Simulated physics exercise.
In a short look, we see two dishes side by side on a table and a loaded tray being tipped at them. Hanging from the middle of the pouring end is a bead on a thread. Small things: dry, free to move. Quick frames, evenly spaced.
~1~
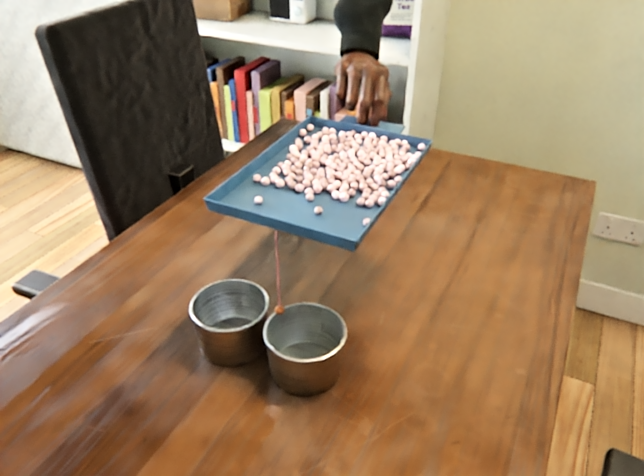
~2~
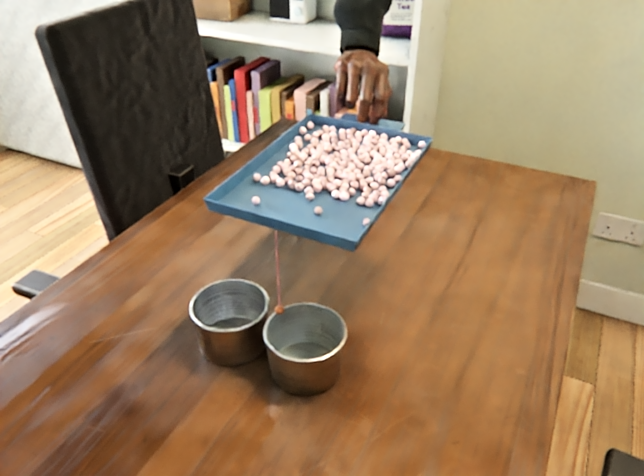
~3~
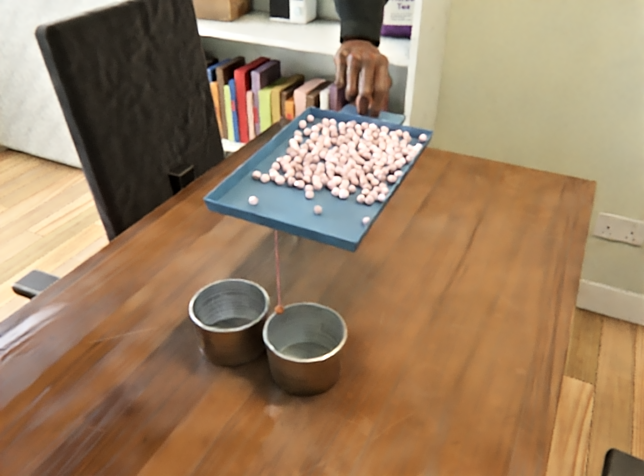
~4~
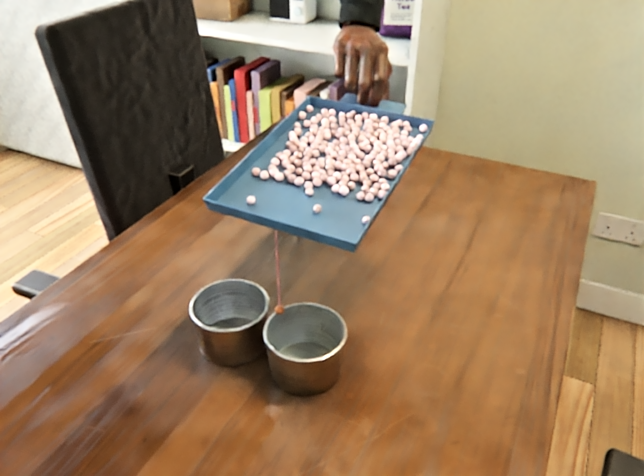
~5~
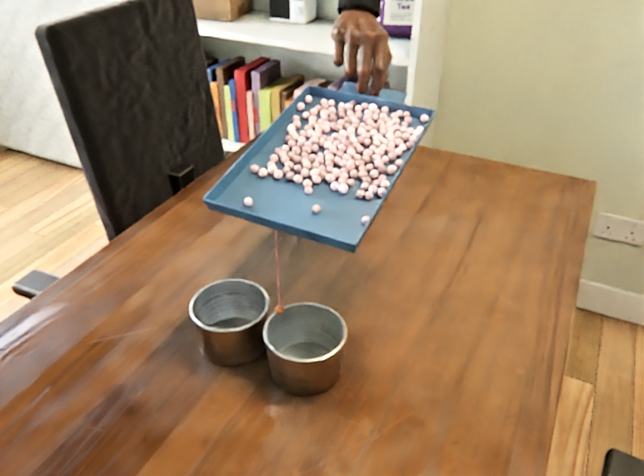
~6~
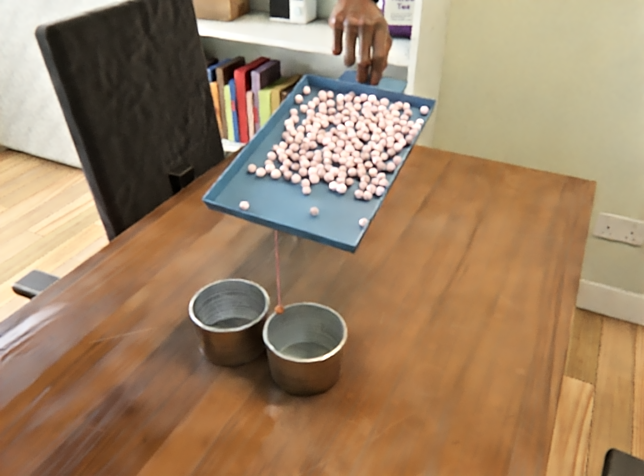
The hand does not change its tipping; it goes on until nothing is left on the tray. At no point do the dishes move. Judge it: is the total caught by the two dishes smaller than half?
Yes, I expect the dishes to receive the lesser amount.
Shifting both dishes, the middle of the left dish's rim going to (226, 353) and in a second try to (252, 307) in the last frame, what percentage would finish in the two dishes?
I'd expect some 70 percent, and then some 10 percent.
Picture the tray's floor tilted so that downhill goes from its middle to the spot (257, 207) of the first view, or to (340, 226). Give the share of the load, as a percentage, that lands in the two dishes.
In order, 60 in a hundred and 30 in a hundred.
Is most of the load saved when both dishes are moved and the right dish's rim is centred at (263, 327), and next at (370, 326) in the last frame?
The first time it's lower than half, the second time lower than half.
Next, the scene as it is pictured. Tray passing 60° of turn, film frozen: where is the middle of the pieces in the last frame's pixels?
In the last view, the load is centred close to (297, 218).
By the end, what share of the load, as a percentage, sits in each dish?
Left dish: Around 0 in a hundred; right dish: Around 10 in a hundred.
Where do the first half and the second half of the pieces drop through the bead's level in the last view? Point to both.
For the early half I get (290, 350), and for the late half (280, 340).
Shortly afterwards, tray tipped steeply; the bulk on the tray; only a few in the right dish; only a few in the left dish; a little outside both; a little in the air.
Next, tray tipped past a quarter turn; a little on the tray; a little in the right dish; only a few in the left dish; near two thirds outside both; near a quarter in the air.
Some moments later, tray tipped past a quarter turn; a little in the right dish; only a few in the left dish; the bulk outside both.
In the end, tray tipped past a quarter turn; a little in the right dish; only a few in the left dish; the bulk outside both.
